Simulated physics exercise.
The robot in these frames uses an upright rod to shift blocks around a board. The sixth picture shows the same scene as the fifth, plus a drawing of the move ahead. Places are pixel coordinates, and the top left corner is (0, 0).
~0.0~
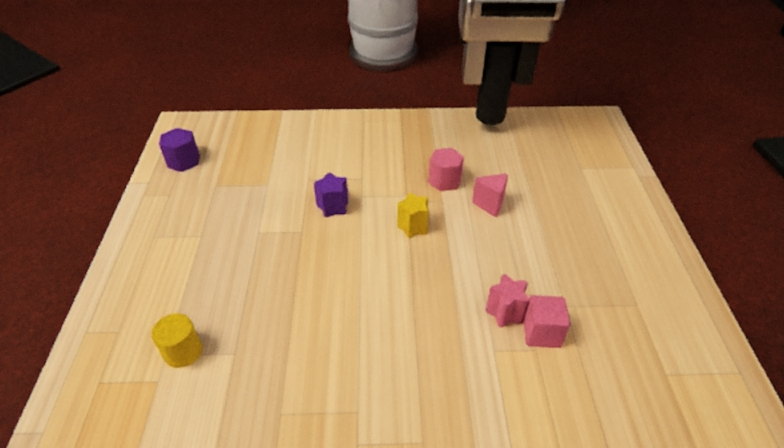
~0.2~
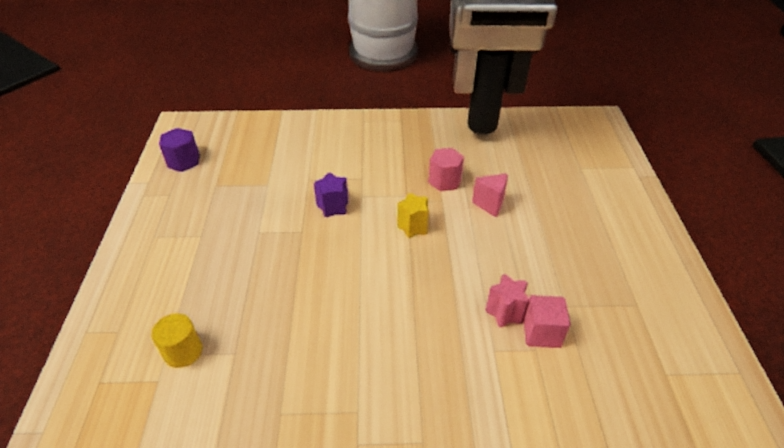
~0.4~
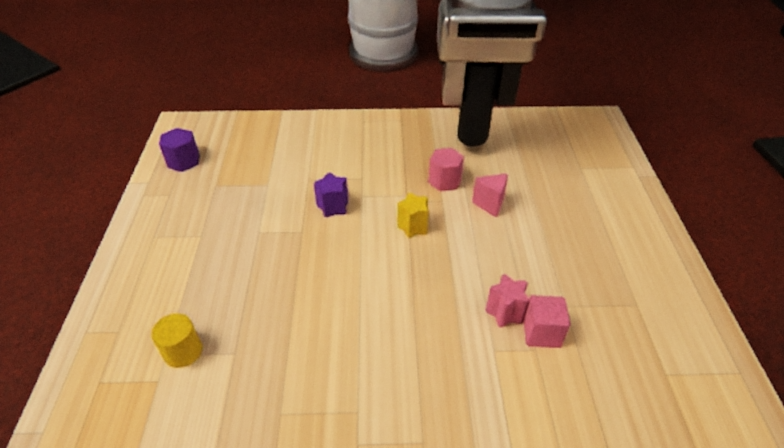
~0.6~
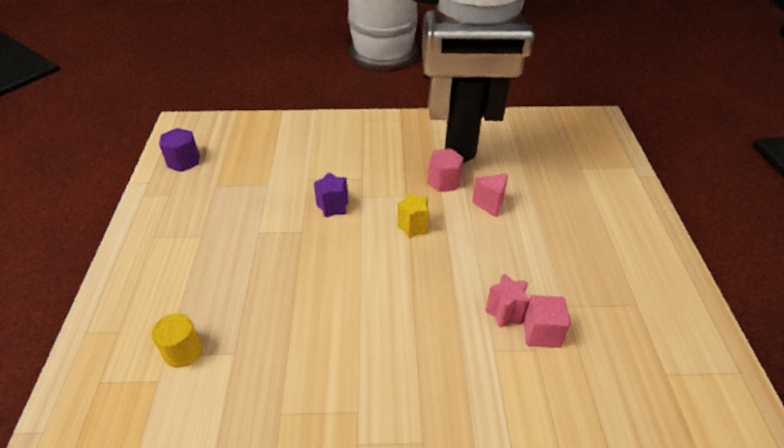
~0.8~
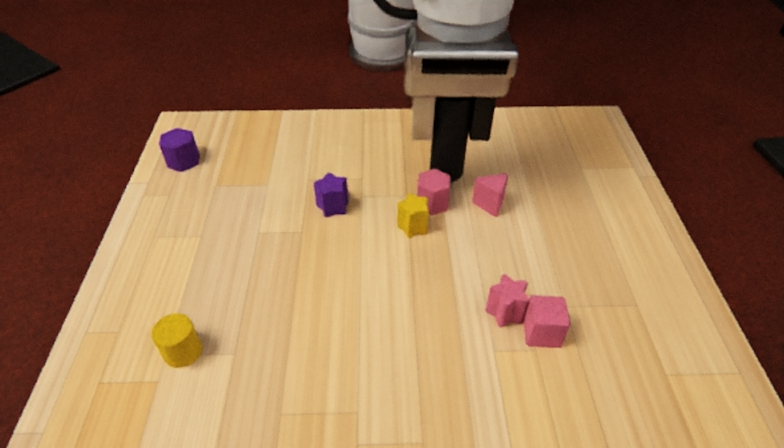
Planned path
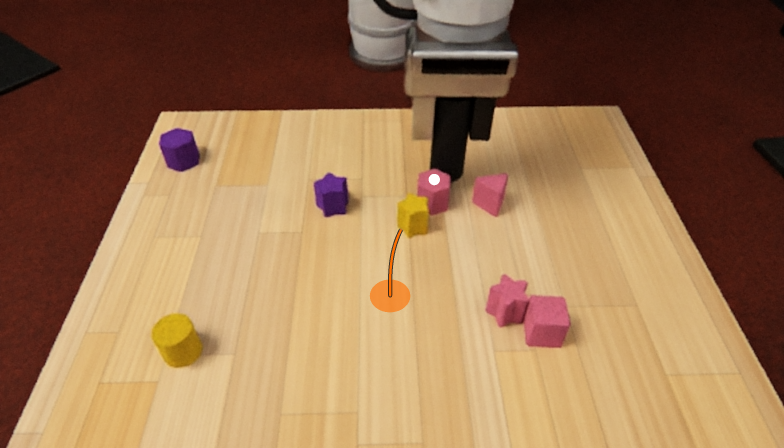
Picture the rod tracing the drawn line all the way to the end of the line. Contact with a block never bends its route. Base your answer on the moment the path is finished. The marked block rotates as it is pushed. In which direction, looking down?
The answer is counter-clockwise.
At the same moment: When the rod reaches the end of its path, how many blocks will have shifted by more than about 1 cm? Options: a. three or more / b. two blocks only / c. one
It's b.
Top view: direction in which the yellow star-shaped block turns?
It turns round clockwise.
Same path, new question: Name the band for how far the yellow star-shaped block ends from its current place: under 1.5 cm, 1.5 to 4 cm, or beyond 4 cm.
The displacement of the yellow star-shaped block is above 4 cm.
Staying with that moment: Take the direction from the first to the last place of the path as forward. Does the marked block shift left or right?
Leftward.
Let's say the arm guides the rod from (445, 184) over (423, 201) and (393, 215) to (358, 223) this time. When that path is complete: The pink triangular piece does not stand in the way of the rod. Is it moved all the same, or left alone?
That block will keep its spot.
Path on the board, from (445, 184) over (414, 211) and (394, 249) to (390, 295); the dot is on the pink hexagon.
On the path given first. One third of the way, rod (413, 202); yellow star-shaped block (397, 232), turned 15° clockwise; pink hexagon (413, 213), turned 40° anticlockwise.
Two thirds of the way, rod (394, 239); yellow star-shaped block (379, 277), turned 15° clockwise; pink hexagon (396, 255), turned 45° anticlockwise.
At the end, rod (390, 285); yellow star-shaped block (358, 325), turned 35° clockwise; pink hexagon (387, 305), turned 30° anticlockwise; pink triangular piece in place.
